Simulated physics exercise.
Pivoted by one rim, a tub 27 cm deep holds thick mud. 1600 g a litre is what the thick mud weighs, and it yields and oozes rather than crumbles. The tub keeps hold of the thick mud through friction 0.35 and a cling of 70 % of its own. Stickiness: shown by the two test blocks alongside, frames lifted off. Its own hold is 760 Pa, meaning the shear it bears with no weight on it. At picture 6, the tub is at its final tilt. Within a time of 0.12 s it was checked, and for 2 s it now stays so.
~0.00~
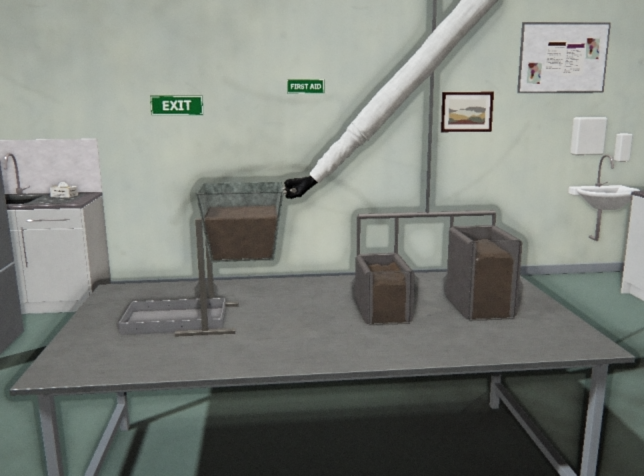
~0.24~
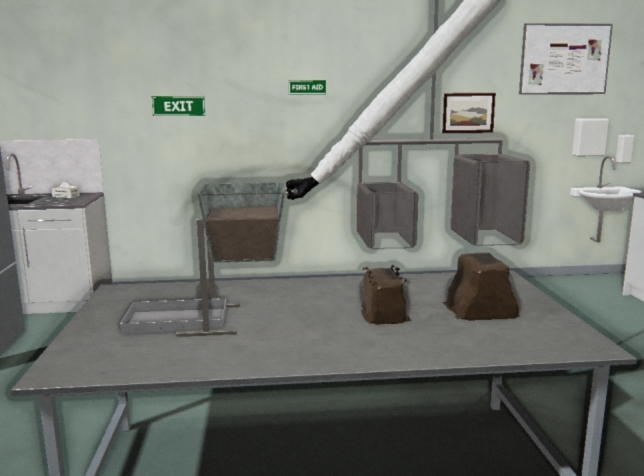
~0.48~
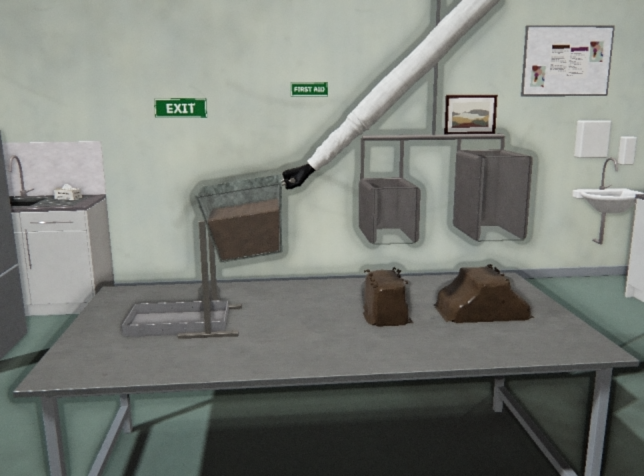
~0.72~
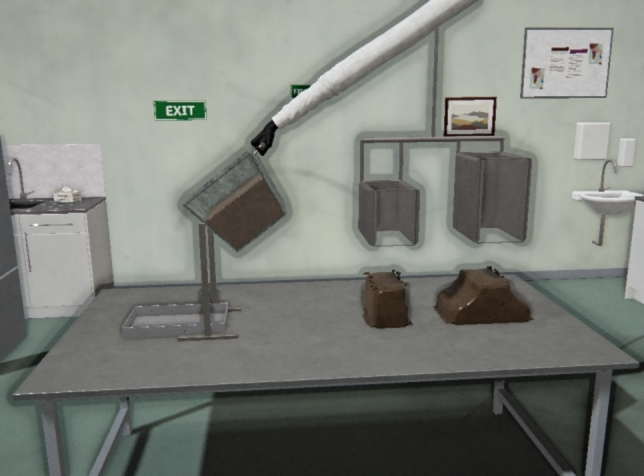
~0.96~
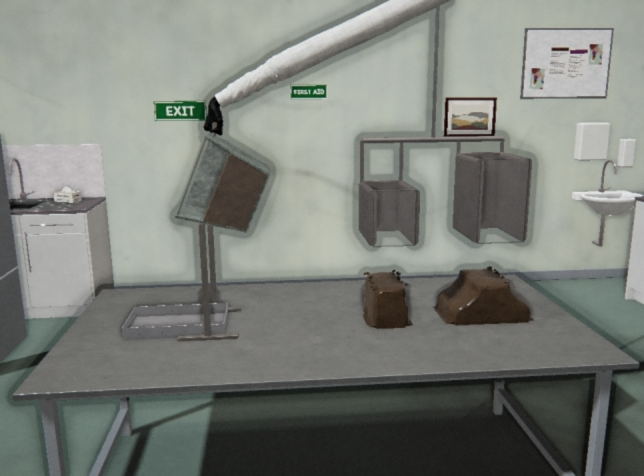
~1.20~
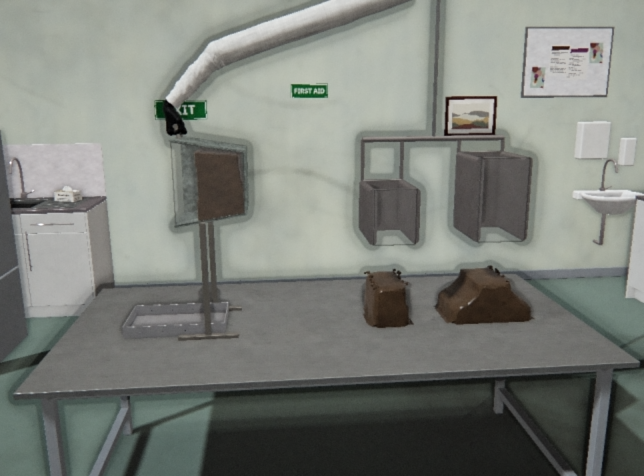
A white-sleeved arm with a black hand reaches from the upper right to a clear-sided tub of brown mud above a grey table, seen from the front in a pale green room. Two grey open moulds rise off two brown blocks at right, and the larger block slumps and spreads. The hand swings the tub's rim up and leftward until it stands on its side, the mud staying inside, while the view holds still.
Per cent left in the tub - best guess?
Best guess: 55 %.
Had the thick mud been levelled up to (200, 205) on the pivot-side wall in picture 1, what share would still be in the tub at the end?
I'd guess around 40 in a hundred.
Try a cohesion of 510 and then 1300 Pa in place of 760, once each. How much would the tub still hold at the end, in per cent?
Roughly 40 % followed by roughly 100 %.
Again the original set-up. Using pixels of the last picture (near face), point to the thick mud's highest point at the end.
I'd point to somewhere around (221, 192).
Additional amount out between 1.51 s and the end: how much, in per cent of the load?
Later share of the load: Approx. 25 %.
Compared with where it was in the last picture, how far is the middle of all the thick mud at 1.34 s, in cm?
Some 5 cm.
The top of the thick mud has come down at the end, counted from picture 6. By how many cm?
About 15 cm.
After 1.34 s, the tub is at 90 degrees and holds 100 %.
After 1.51 s, the tub is at 90 degrees and holds 81 %.
After 1.68 s, the tub is at 90 degrees and holds 60 %.
After 1.85 s, the tub is at 90 degrees and holds 55 %.
After 3.20 s, at the end, the tub is at 90 degrees and holds 55 %.
